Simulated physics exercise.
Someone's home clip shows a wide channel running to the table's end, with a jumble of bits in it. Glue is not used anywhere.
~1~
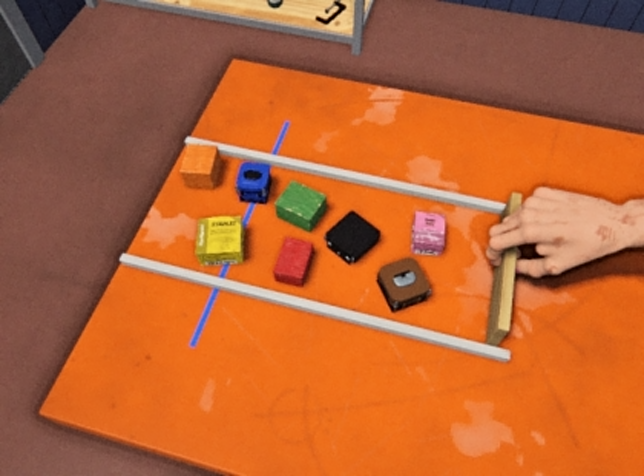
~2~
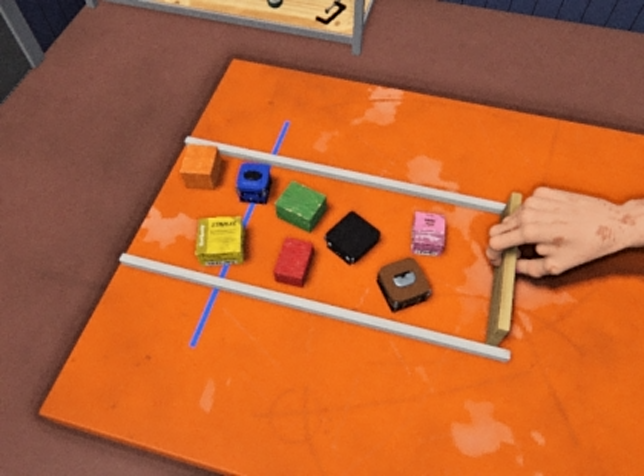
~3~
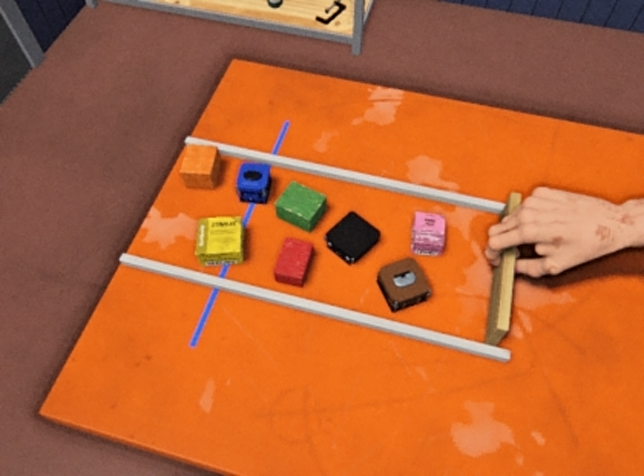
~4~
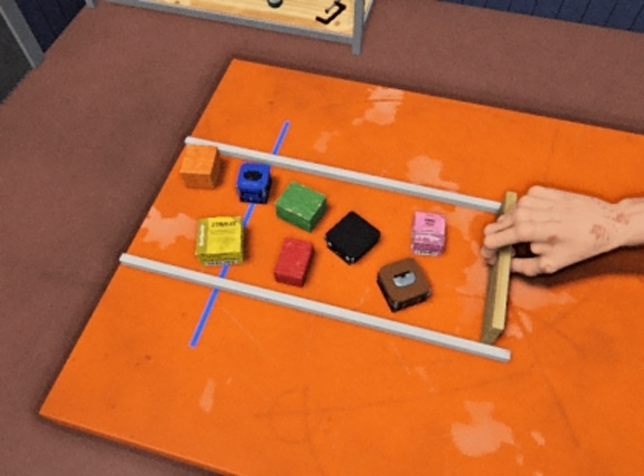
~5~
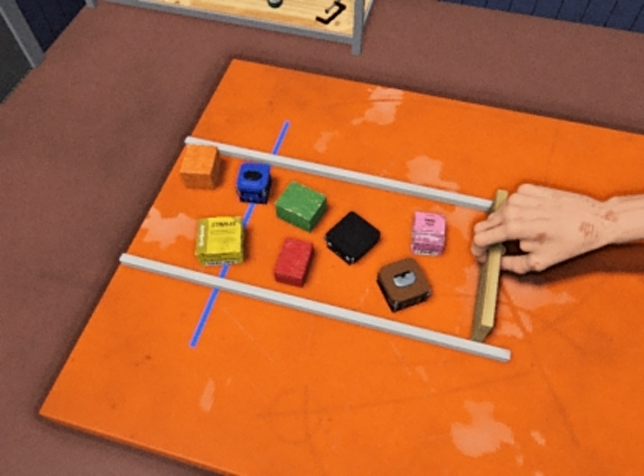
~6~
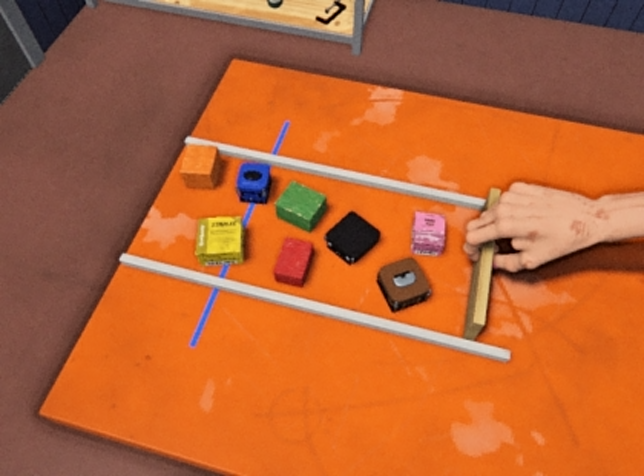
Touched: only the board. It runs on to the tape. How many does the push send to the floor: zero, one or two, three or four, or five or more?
One to two come down.
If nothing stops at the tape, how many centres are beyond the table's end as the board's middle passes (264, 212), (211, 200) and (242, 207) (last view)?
In that order 1, 3 and 2.
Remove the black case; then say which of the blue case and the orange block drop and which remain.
The blue case stays up top while the orange block ends up below.
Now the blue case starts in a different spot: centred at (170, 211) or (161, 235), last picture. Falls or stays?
The blue case drops away, then drops away.
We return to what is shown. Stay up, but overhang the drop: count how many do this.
It totals 2.
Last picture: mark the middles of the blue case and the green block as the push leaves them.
Blue case: About (174, 153); green block: About (190, 176).
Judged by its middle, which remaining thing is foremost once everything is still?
The foremost one is the blue case.
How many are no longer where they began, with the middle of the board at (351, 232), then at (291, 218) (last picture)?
The counts are 6 and 8.
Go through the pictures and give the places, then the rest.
In the first picture, orange block (202, 167); yellow box (221, 241); blue case (254, 183); board (504, 267); tape (246, 219).
In the second picture, yellow box (221, 241); pink box (428, 234).
In the third picture, blue case (254, 183); black case (353, 239).
In the fourth picture, orange block (202, 167); brown case (403, 285).
In the fifth picture, yellow box (221, 241); red block (294, 262).
In the sixth picture, orange block (202, 167); yellow box (221, 241); blue case (254, 183); board (482, 262); tape (246, 219).
Soon after, none off yet; orange block at rest near (202, 167); yellow box at rest near (221, 241); blue case at rest near (254, 183).
In the end, the number that fall off is one or two; gone, orange block.
